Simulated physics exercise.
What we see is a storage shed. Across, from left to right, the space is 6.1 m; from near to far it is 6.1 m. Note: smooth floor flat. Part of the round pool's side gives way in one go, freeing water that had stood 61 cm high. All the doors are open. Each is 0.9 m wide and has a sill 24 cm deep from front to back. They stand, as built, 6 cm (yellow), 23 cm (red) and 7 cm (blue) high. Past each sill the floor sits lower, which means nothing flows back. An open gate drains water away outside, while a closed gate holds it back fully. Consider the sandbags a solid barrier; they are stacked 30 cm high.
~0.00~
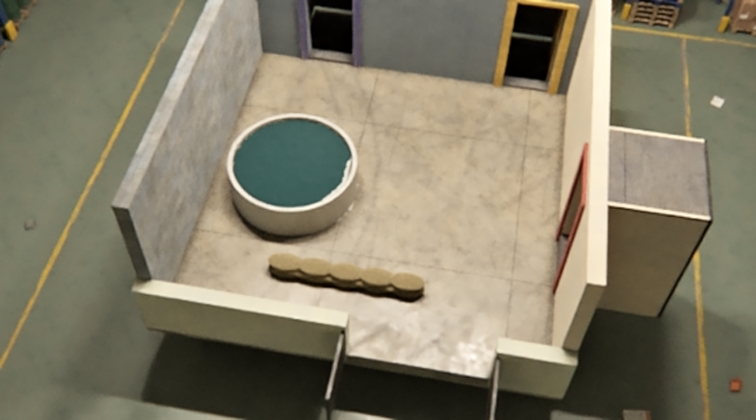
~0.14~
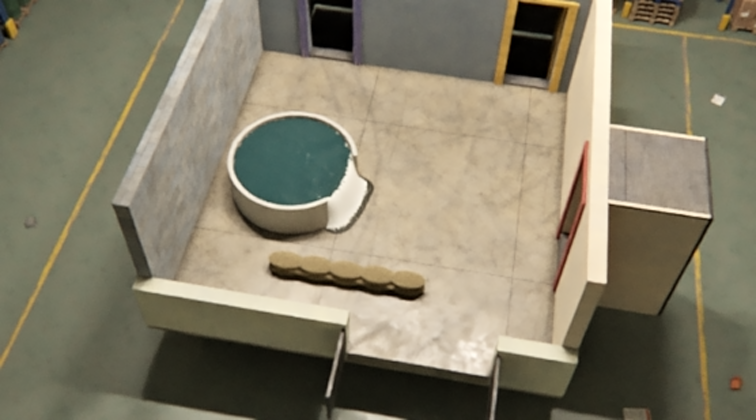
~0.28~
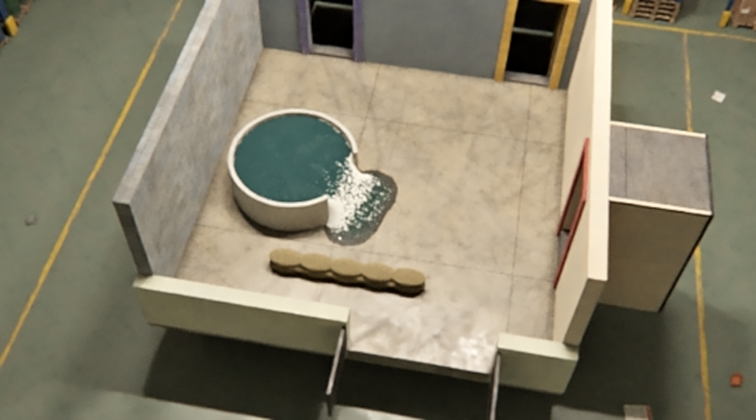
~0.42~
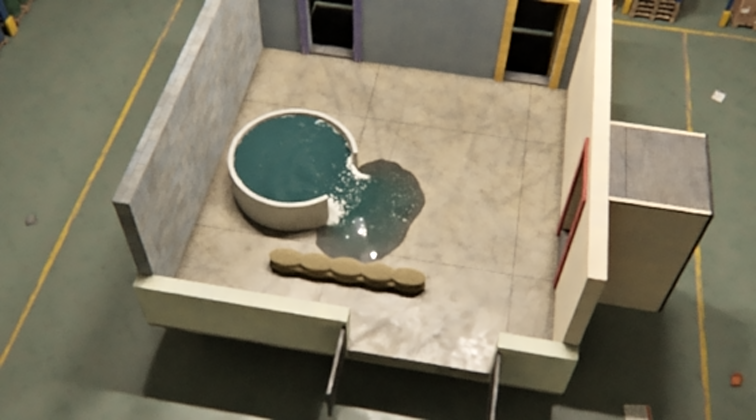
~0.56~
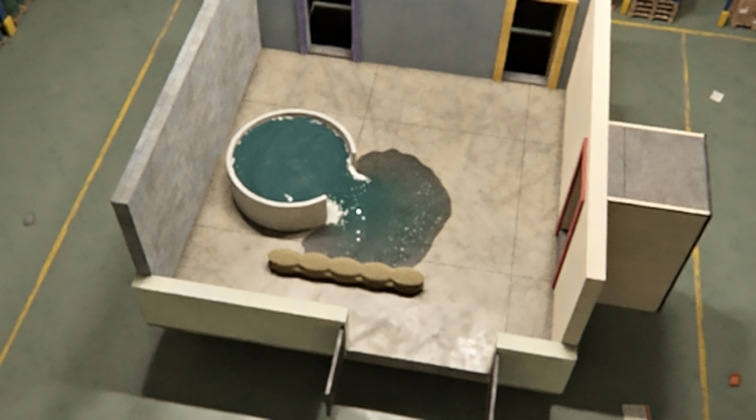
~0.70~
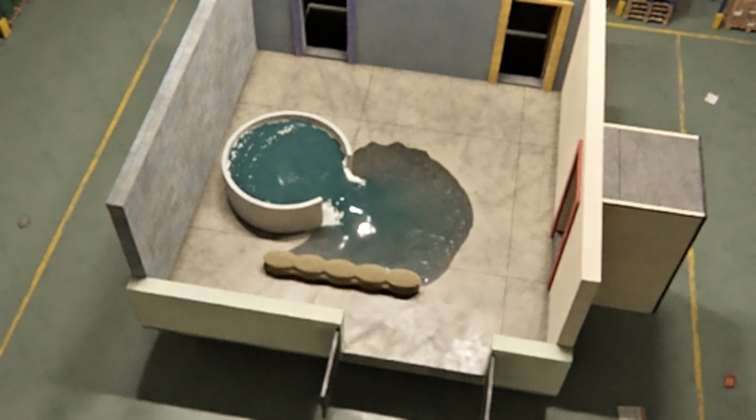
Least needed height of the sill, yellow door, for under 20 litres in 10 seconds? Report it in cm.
Some 10.5 cm.
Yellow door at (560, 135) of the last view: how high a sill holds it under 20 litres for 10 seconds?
Roughly 7.0 cm.
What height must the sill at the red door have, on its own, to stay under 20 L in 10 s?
The red door needs around 20 cm.
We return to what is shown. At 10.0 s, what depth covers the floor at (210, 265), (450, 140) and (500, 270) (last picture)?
About 5, 5 and 6 cm respectively.
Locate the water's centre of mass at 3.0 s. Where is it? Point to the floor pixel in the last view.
About (394, 216).
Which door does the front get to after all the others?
Door: Blue.
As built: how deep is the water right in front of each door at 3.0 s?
Door by door in cm - yellow 0, red 24, blue 0.
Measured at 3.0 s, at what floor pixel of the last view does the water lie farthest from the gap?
(554, 96).
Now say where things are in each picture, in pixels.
In the first picture, the round pool at (293, 163) is whole and still, 61 cm deep; the yellow door at (533, 50) is dry.
In the second picture, water pours out at (347, 196) and has run 0.3 m, to (343, 229); about 6 cm deep outside, 61 cm at the back.
In the third picture, the front is at (371, 230), 0.7 m from the gap at (348, 195); 0.9 m2 of floor is wet, 61 cm left at the back.
In the fourth picture, the gap is at (348, 196), the front 1.2 m out at (398, 240); the back of the round pool holds 61 cm.
In the fifth picture, the front is at (444, 216), 1.7 m from the gap at (346, 196); 3.6 m2 of floor is wet, 59 cm left at the back.
In the sixth picture, the gap is at (342, 197), the front 2.2 m out at (468, 222); the back of the round pool holds 52 cm; 2.7 m in a straight line remain to the yellow door at (528, 47).
After 1.4 s water covers 30 % of the floor, deepest (28 cm) near (347, 206); it has not reached the yellow door.
After 3.0 s water covers 45 % of the floor, deepest (27 cm) near (536, 369); it has not reached the yellow door.
After 10.0 s water covers 95 % of the floor, deepest (9 cm) near (220, 147); 8 cm at the yellow door, 96 litres in over its 6 cm sill.
At the yellow door as built, the water arrived by 3.3 s and peaked near 13 cm at 5.2 s.
With a sill of 9.5 cm, 30 litres would have come in within the 10 s; with 12.5 cm, 4 litres. So under 20 litres takes about 10.5 cm.
